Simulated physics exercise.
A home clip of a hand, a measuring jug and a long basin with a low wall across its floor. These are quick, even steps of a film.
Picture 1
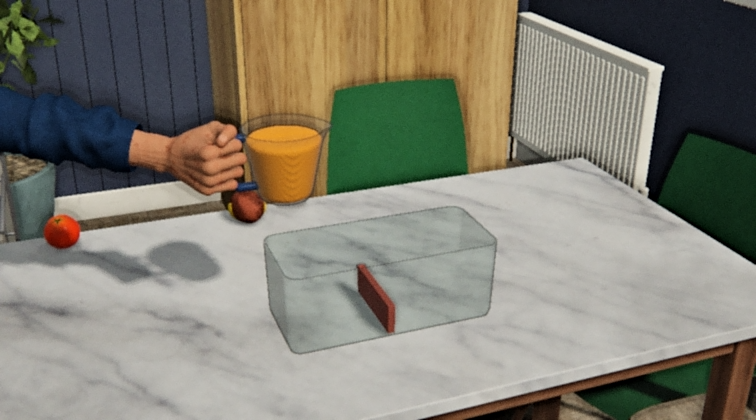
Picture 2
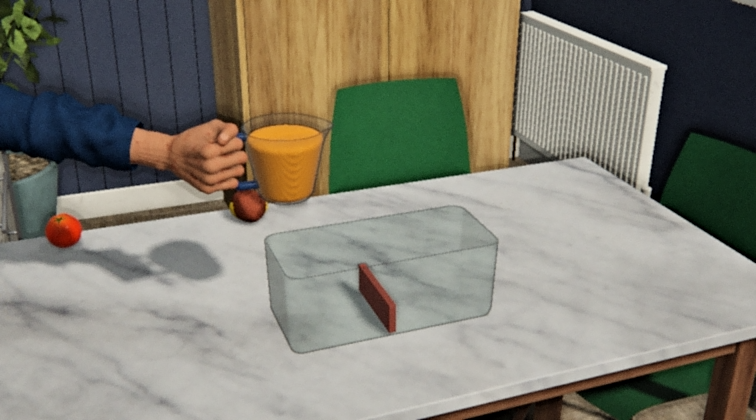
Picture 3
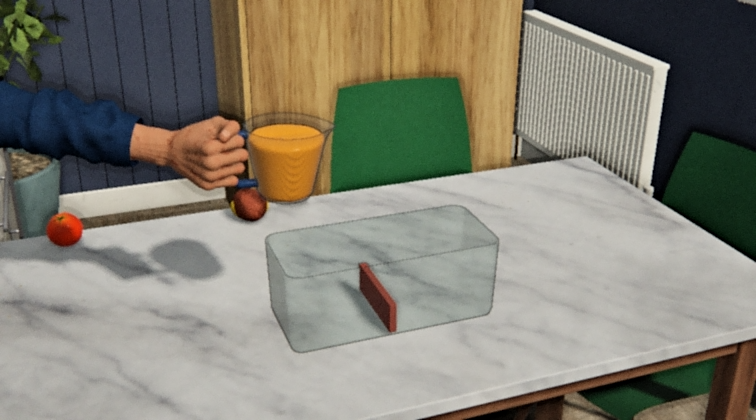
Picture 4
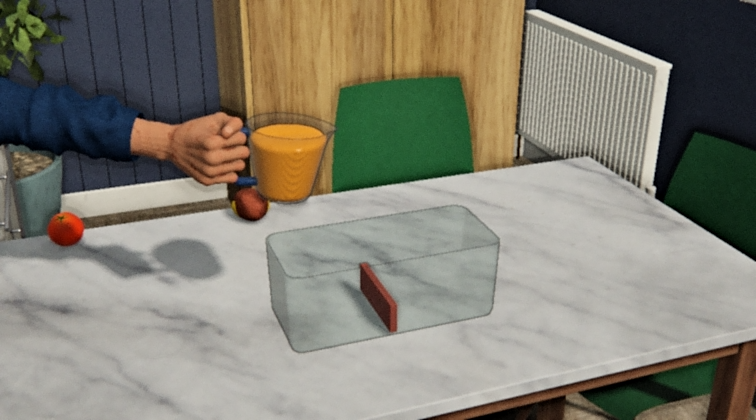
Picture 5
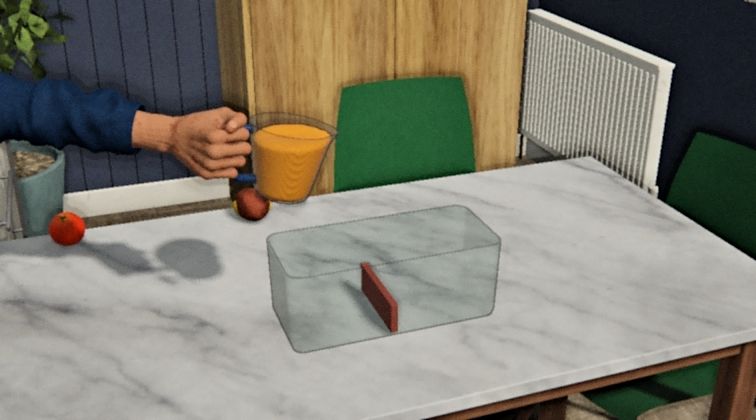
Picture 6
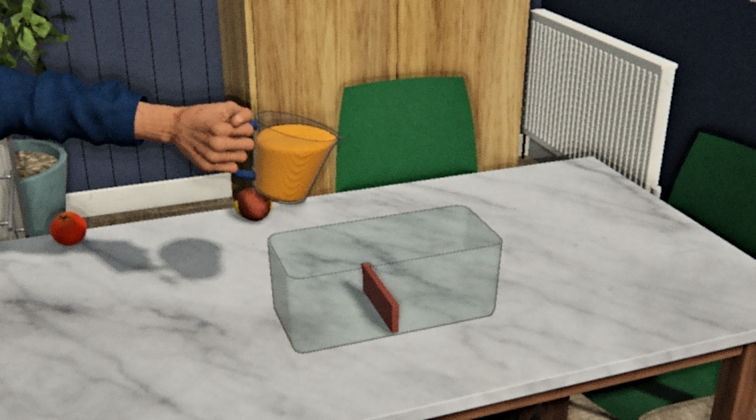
To begin with, a hand holds a clear measuring jug of orange juice upright above a marble table, behind a long, empty glass basin with a low red wall across its floor. The hand then gradually tilts the jug modestly to the right, while the basin stays still.
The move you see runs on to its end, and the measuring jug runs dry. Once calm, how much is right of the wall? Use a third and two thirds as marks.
The share right of the wall is between a third and two thirds.
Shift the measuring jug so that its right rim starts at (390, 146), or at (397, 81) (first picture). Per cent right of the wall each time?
In turn 95 and 90 in a hundred.
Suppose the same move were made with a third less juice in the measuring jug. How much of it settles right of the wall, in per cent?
Roughly 15 in a hundred.
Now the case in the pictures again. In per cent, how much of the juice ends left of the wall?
It comes to 55 per cent or so.
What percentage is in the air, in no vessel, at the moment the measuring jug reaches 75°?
About 25 per cent.
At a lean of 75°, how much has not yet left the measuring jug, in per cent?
About 60 per cent.
A moment on, the measuring jug is tipped on its side and 60 per cent is still to pour, 2 is left of the wall and 11 right of it.
Next, the measuring jug is tipped right over and 9 per cent is still to pour, 33 is left of the wall and 44 right of it.
Then the measuring jug is tipped right over and 0 per cent is still to pour, 53 is left of the wall and 45 right of it.
Later the measuring jug is tipped right over and 0 per cent is still to pour, 53 is left of the wall and 46 right of it.
Finally, 53 per cent lies left of the wall, 46 right of it and 1 outside.
